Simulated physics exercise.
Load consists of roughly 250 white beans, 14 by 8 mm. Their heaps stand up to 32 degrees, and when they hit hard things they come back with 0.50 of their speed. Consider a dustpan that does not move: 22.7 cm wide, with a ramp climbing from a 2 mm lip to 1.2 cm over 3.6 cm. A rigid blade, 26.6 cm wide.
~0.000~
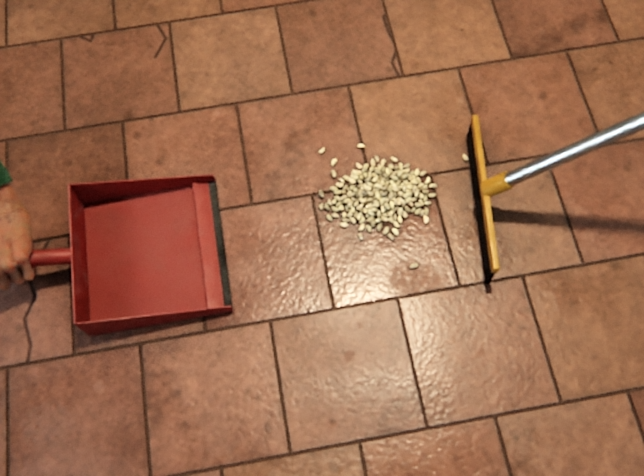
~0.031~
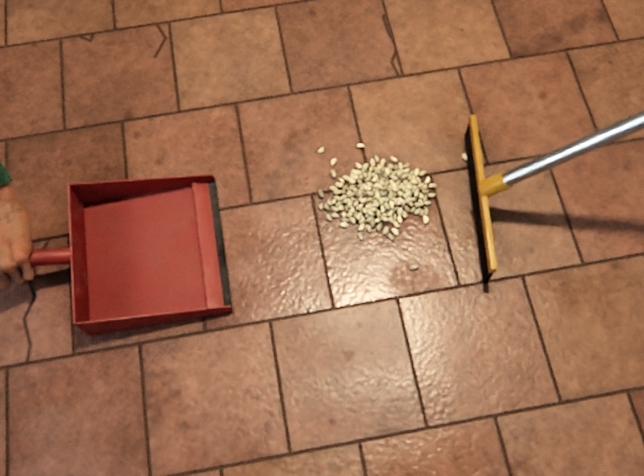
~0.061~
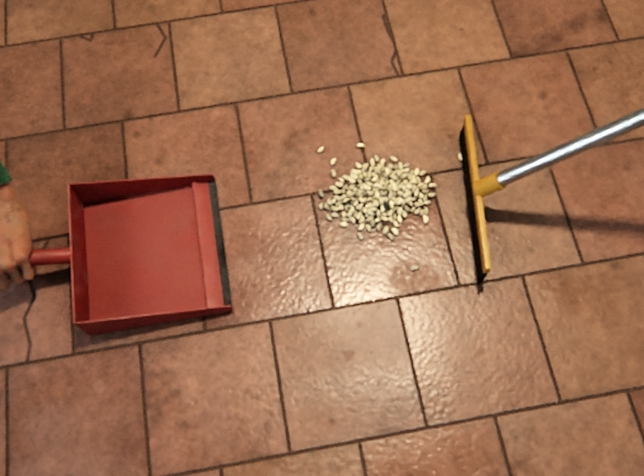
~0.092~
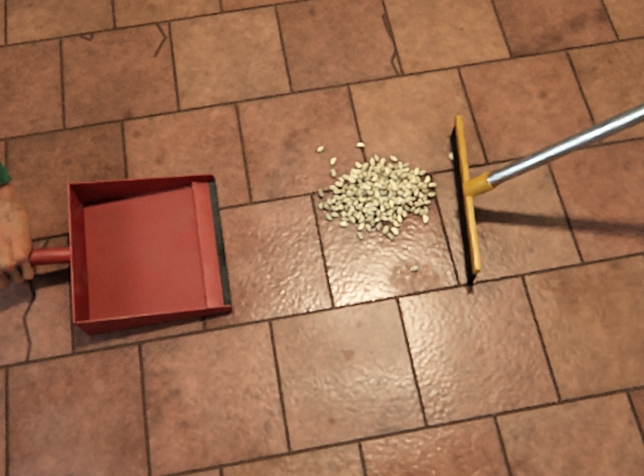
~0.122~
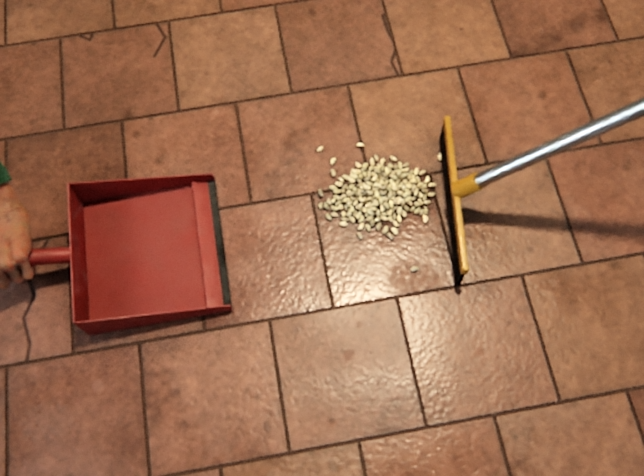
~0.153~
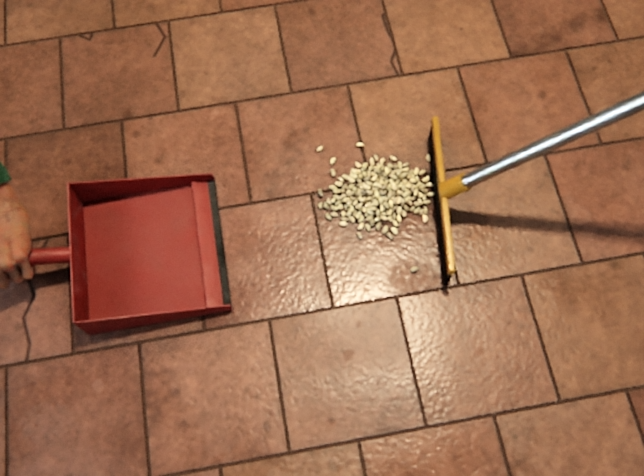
A yellow-framed blade with a dark edge, on a silver pole, slides a short way left across reddish-brown floor tiles until it meets the right edge of a pile of white beans. The steady view looks down from above, with the pile near the centre and a red dustpan at left. A hand at the left edge holds the dustpan's handle still, and the beans barely shift.
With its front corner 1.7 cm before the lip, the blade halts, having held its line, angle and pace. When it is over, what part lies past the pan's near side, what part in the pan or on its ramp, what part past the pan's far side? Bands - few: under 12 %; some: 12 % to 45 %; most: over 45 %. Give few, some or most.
Near side: Few, pan: Some, far side: Some.
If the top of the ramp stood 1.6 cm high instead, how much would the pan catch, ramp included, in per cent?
Near 25 per cent, then.
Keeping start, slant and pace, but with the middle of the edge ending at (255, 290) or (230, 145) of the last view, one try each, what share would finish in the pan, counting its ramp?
The two tries give about 10 and 15 percent.
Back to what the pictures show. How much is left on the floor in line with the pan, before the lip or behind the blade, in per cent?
About 45 per cent.
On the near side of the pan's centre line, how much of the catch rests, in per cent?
Around 20 in a hundred.
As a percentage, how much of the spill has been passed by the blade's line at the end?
I'd put it near 5 in a hundred.
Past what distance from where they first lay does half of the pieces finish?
That distance is around 28 cm.
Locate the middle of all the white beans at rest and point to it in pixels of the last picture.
Approximately (220, 201) in the last picture.
Then, at 0.41 s, middle of the blade 19 cm from the lip; 0 % over the lip, far side 15 %, near side 0 %.
Then, at 0.58 s, middle of the blade 9 cm from the lip; 0 % over the lip, far side 20 %, near side 0 %.
After 0.87 s, middle of the blade 4 cm from the lip; 30 % over the lip, far side 25 %, near side 0 %.
In the end, at 2.4 s, near side 0 %, pan 25 %, far side 25 %, in front of the lip or behind the blade 45 %.
